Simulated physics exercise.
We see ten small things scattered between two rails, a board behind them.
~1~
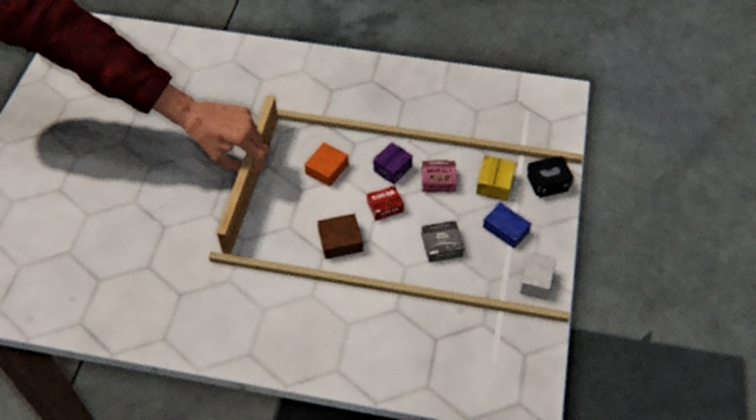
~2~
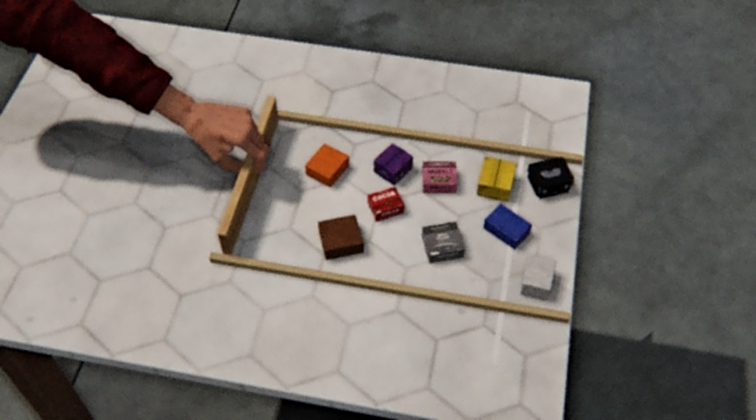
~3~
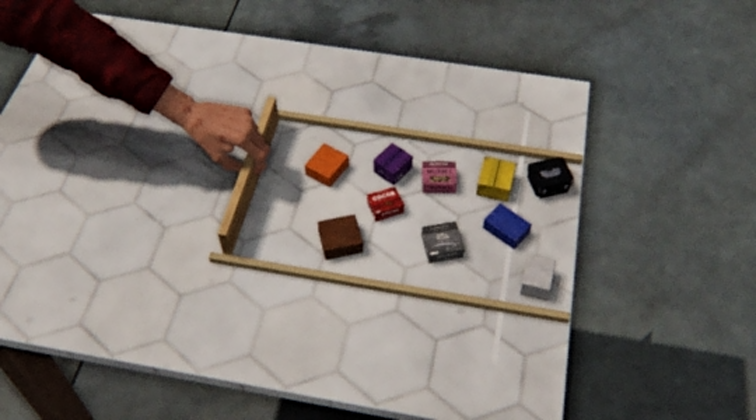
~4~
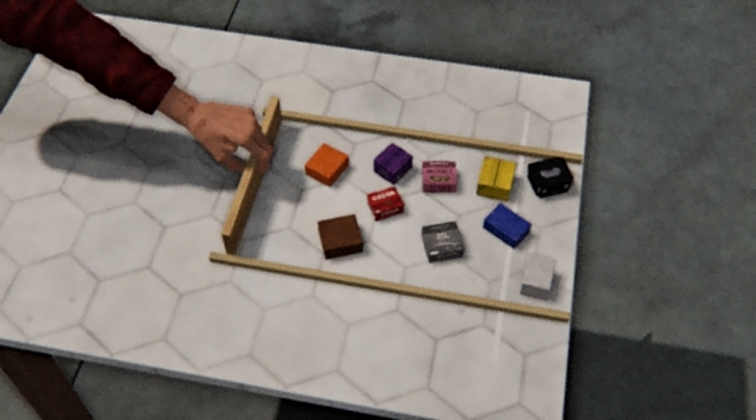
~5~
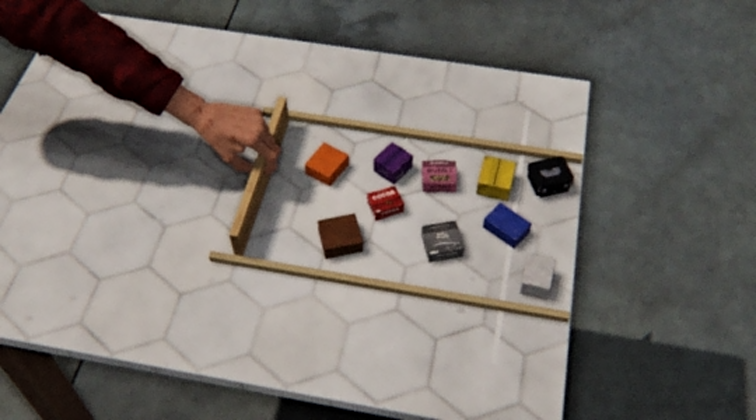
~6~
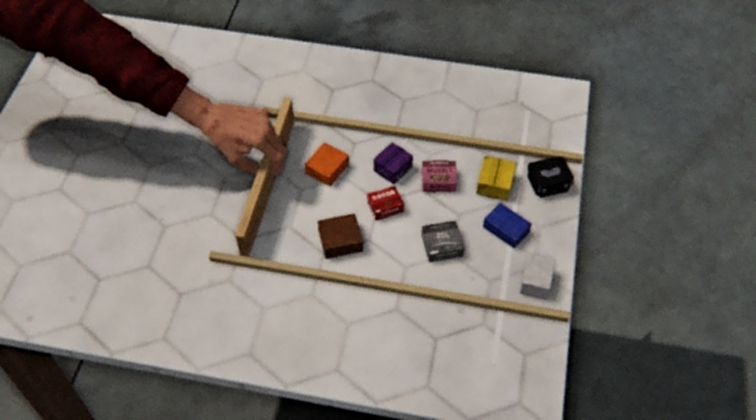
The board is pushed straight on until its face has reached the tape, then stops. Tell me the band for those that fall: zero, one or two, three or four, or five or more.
The number that fall off is three or four.
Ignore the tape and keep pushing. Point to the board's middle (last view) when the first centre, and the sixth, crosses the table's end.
Its middle is around (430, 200) and later (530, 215).
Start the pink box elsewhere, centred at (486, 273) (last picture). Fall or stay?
The pink box survives.
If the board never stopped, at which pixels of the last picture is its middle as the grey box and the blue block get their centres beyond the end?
About (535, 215), and (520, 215) for the other.
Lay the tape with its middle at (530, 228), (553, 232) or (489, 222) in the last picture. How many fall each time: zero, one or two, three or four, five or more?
In that order: More than four; 5 or more; one or two.
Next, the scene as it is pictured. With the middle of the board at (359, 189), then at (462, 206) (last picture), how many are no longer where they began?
The counts are 4 and 9.
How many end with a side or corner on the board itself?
In contact: 3.
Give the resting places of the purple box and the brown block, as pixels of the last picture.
Near (564, 188) and (526, 277).
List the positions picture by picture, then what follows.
Black case (549, 178); white block (537, 277); blue block (507, 225); board (250, 173); tape (512, 226), in the first frame.
White block (538, 278); orange block (327, 166), in the second frame.
Blue block (507, 226); board (251, 173), in the third frame.
Black case (549, 178); brown block (340, 237), in the fourth frame.
White block (538, 277); grey box (443, 241), in the fifth frame.
Black case (549, 177); white block (538, 277); blue block (507, 225); board (267, 175); tape (513, 225), in the sixth frame.
Soon after, none off yet; black case at rest near (549, 177); white block at rest near (538, 277); blue block at rest near (507, 225).
After that, none off yet; black case displaced about its own width near (586, 175); white block at rest near (538, 277); blue block moving near (510, 226).
In the end, the number that fall off is three or four; gone, pink box, yellow box and black case.
